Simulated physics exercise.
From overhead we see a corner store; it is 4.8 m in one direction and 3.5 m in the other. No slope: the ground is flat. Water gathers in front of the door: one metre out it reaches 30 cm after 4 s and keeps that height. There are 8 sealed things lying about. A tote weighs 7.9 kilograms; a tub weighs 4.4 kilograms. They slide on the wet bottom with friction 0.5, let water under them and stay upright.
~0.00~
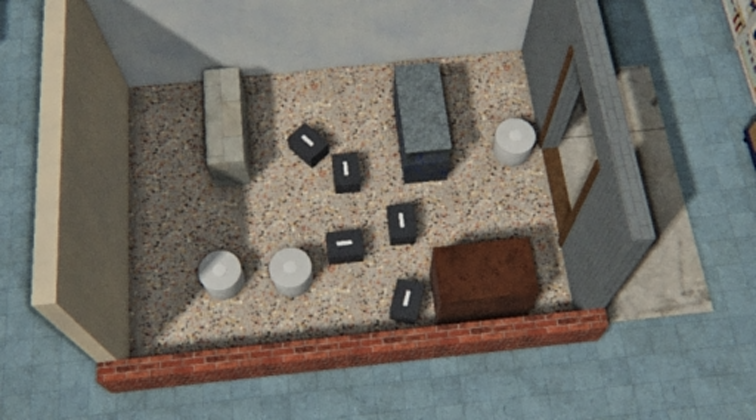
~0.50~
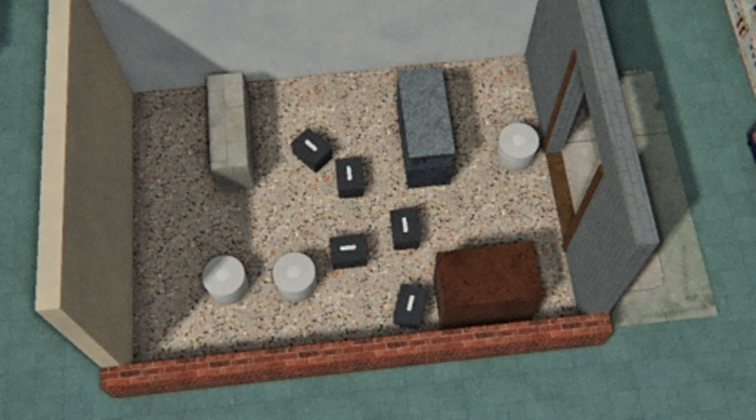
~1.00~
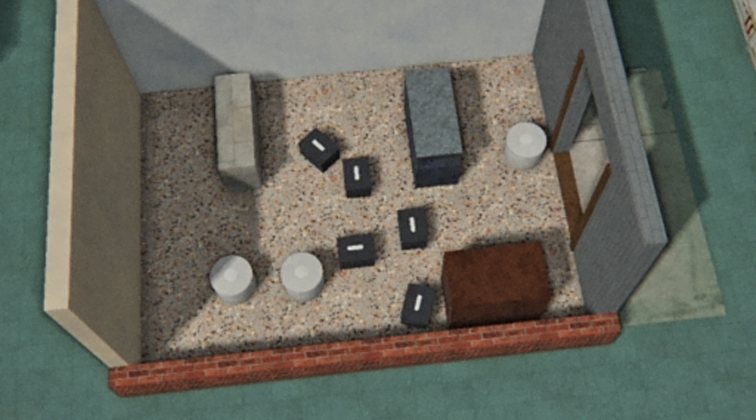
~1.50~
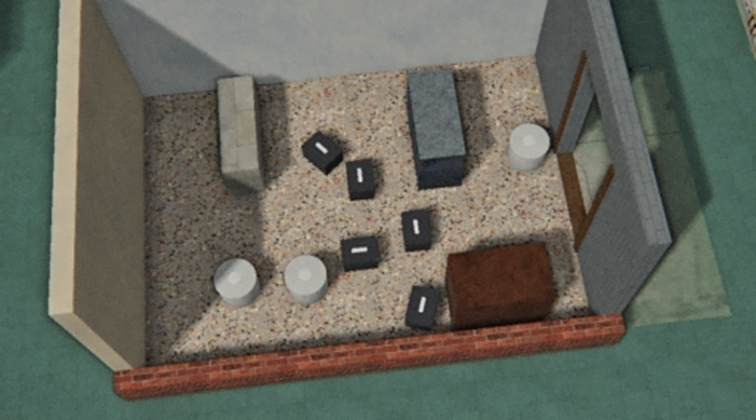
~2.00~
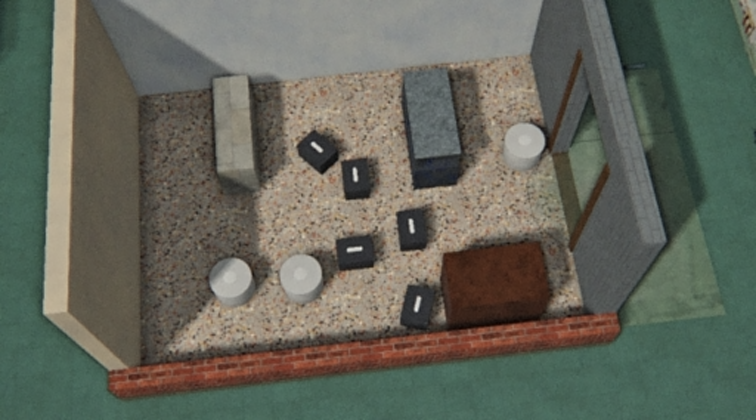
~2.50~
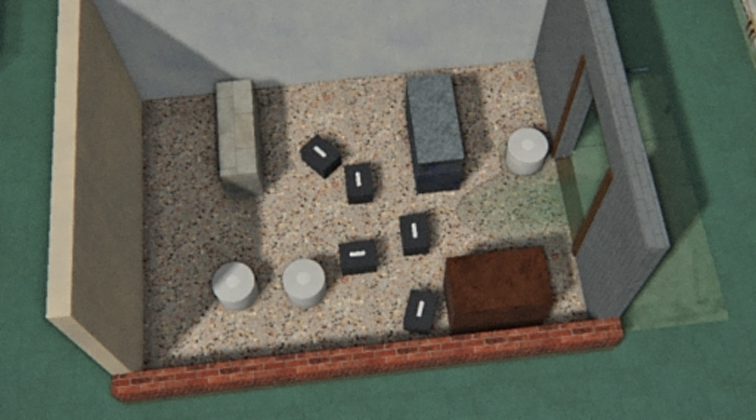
At first, a walled room with a pebbled floor, seen from above, stands dry inside while blue-green water surrounds it, holding dark boxes, pale cylinders and larger blocks. The water outside turns greener and covers the paving by the doorway, then a thin sheet spreads a little way inside; the objects stay put.
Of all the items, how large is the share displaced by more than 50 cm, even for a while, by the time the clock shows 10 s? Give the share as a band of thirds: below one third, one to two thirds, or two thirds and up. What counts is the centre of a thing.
It's going to be somewhere in the middle, I reckon.
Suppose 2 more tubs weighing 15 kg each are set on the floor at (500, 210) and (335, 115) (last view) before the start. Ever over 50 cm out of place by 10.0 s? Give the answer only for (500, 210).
The answer is beyond the limit.
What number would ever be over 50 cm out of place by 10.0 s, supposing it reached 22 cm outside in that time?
Count under that change: 5.
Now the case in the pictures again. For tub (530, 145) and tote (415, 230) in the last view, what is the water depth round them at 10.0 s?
Some 10 cm at the first, some 18 cm at the second.
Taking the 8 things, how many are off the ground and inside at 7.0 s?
Then: 5.
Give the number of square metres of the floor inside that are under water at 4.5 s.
About 8.0 m2 is covered.
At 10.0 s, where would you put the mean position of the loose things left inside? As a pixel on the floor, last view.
The average lands around (307, 187).
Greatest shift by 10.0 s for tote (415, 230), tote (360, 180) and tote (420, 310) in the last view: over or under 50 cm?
So that's beyond it for the first, inside it for the second and inside it for the last.
After 3.5 s 0 of 8 are over 50 cm from their spots; 0 afloat.
After 4.5 s 1 of 8 are over 50 cm from their spots; 0 afloat.
After 7.0 s 4 of 8 are over 50 cm from their spots; 5 afloat.
After 10.0 s 5 of 8 are over 50 cm from their spots, and 5 have been at some point; 8 afloat.
